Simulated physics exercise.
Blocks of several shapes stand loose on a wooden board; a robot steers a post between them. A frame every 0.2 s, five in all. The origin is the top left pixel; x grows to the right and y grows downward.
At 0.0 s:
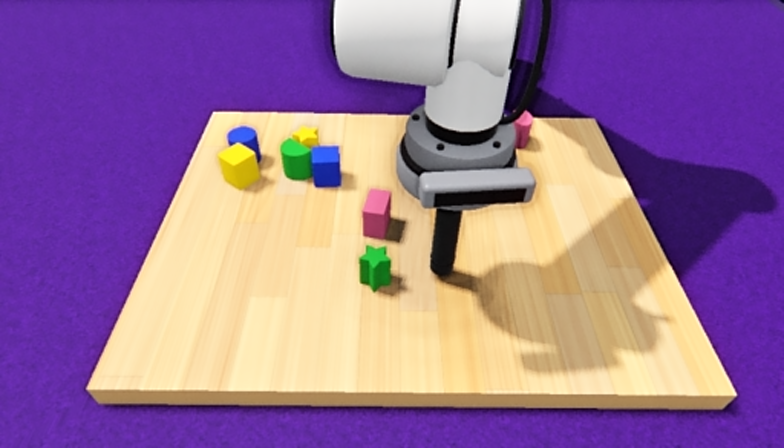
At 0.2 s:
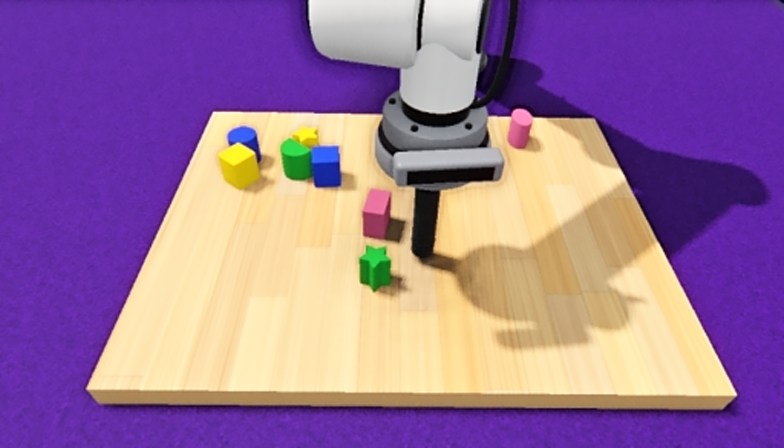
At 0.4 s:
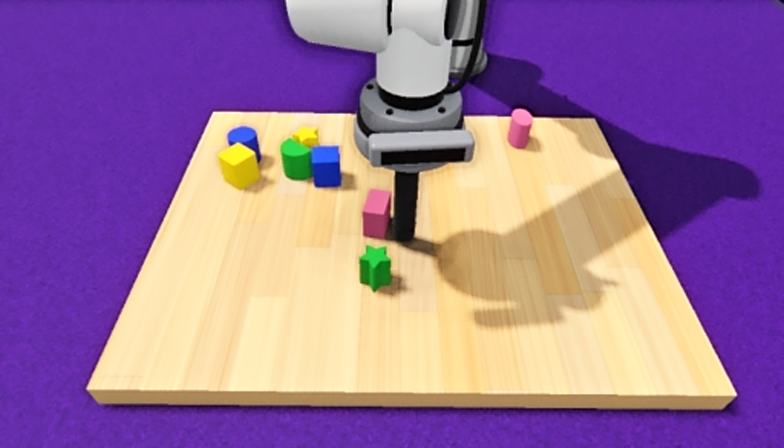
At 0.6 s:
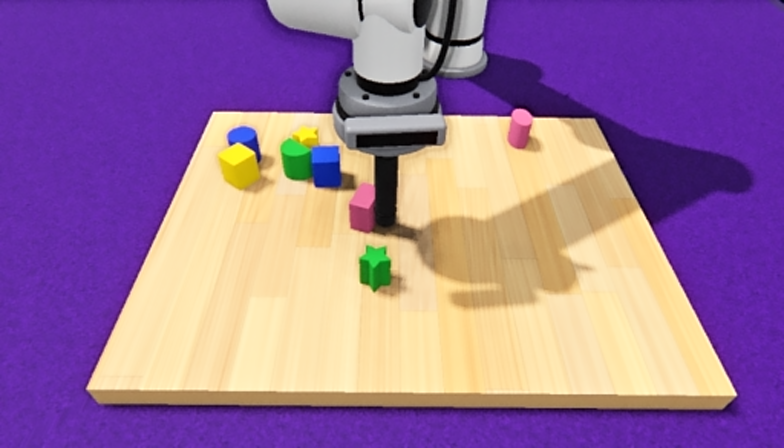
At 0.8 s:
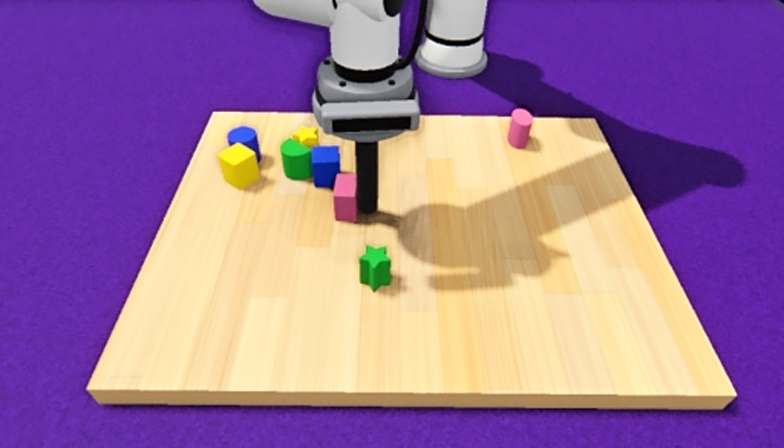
A robot arm moves its black post up and left, pushing a pink block across the board.
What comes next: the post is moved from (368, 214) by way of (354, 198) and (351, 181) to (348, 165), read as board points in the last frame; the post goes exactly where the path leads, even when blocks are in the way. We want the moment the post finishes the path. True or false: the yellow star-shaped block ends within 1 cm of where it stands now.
That claim is true.
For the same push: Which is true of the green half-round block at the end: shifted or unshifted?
The green half-round block will stay where it stands.
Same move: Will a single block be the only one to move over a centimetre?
Yes
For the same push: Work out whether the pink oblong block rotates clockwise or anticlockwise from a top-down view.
Spins counterclockwise.
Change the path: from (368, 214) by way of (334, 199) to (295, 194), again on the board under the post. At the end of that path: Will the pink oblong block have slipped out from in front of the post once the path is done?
Short answer: No.
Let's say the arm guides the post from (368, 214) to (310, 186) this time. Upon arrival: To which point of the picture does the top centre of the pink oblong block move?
Located at (297, 174).
What follows on the original path. One third of the way, post (353, 192); pink oblong block (333, 180), turned 20° anticlockwise.
Two thirds of the way, post (350, 175); pink oblong block (333, 180), turned 20° anticlockwise.
At the end, post (348, 159); green half-round block unmoved; yellow star-shaped block unmoved; pink oblong block (333, 180), turned 20° anticlockwise.
